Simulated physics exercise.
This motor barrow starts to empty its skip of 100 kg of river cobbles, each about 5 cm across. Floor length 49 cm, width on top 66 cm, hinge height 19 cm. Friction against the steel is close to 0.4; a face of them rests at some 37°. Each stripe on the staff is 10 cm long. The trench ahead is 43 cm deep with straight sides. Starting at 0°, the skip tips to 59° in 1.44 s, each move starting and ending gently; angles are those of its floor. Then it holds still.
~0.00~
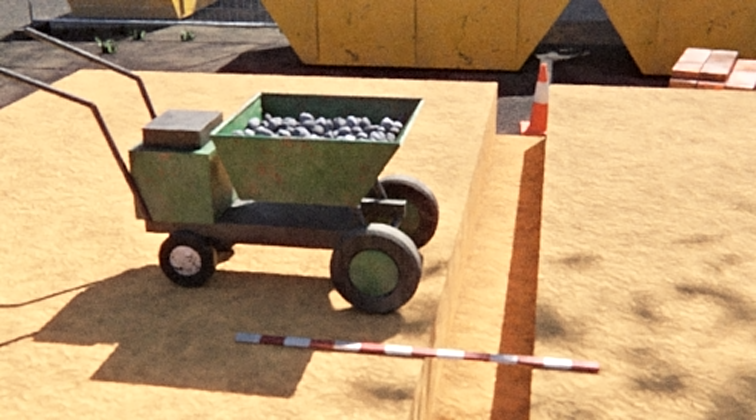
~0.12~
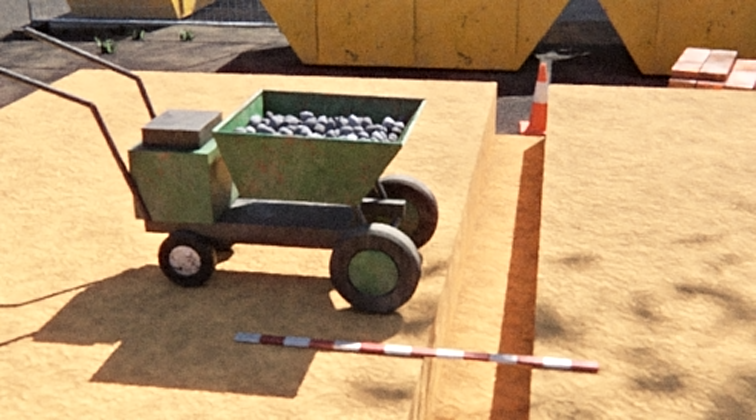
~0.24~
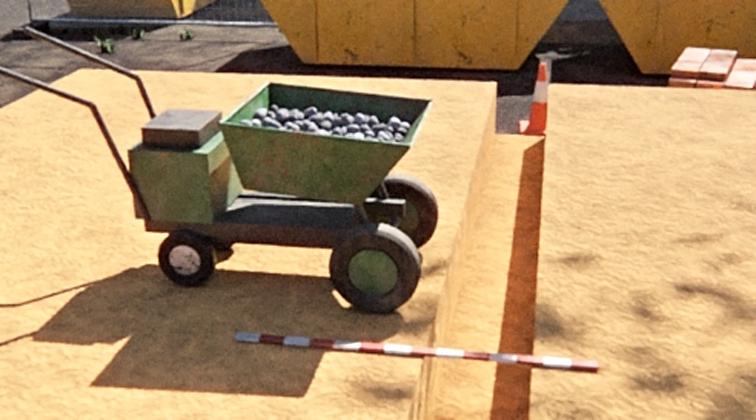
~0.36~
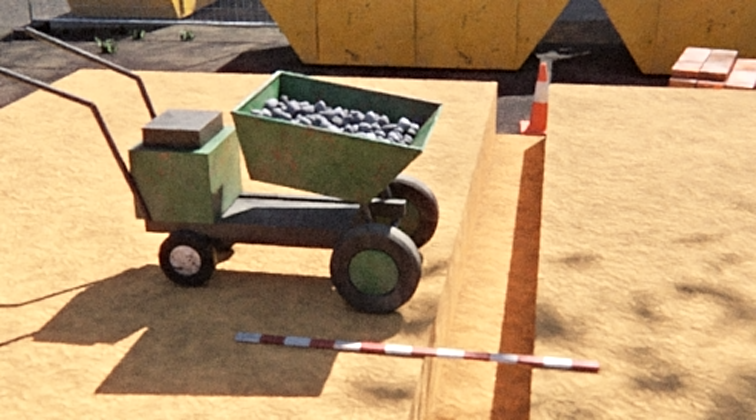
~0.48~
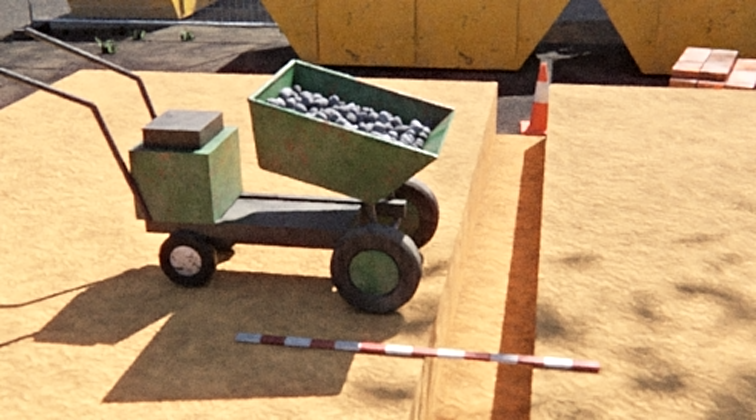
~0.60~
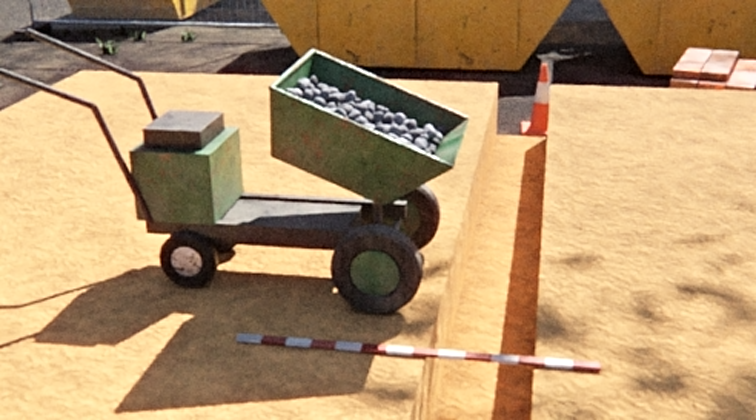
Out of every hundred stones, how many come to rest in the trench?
Roughly 23 per cent ends in the trench.
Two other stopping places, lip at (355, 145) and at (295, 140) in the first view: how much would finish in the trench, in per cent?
About 45 and 40 per cent.
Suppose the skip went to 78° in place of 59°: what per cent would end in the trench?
In that case some 30 per cent.
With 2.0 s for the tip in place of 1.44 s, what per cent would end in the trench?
In that case some 30 per cent.
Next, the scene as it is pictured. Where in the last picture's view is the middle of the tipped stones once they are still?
Near (546, 288).
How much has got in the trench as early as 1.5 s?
About 5 per cent by then.
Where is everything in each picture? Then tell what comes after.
In the first picture, the skip is at 0°, its lip at (400, 145); the top of the load is at (326, 125).
In the second picture, lip at (402, 145), floor tilted 1°, highest stones at (327, 124); the stones move at 0.2 m/s on average.
In the third picture, lip at (410, 147), floor tilted 4°, highest stones at (317, 120); the stones move at 0.3 m/s on average.
In the fourth picture, the skip is at 9°, its lip at (422, 151); the top of the load is at (293, 111); the stones move at 0.4 m/s on average.
In the fifth picture, lip at (437, 158), floor tilted 15°, highest stones at (299, 100); the stones move at 0.5 m/s on average.
In the sixth picture, the skip is at 22°, its lip at (452, 168); the top of the load is at (313, 92); the stones move at 0.5 m/s on average.
After 1.1 s the floor is at 50°; 100 % in the skip; the foremost stones are at (488, 194).
After 1.5 s the floor is at 59°; 89 % in the skip, 5 % in the trench, 6 % past the trench; the foremost stones are at (574, 285).
After 1.9 s the floor is at 59°; 71 % in the skip, 9 % in the trench, 20 % past the trench; the foremost stones are at (634, 305).
After 3.8 s the floor is at 59°; 52 % in the skip, 23 % in the trench, 25 % past the trench; the foremost stones are at (677, 292).
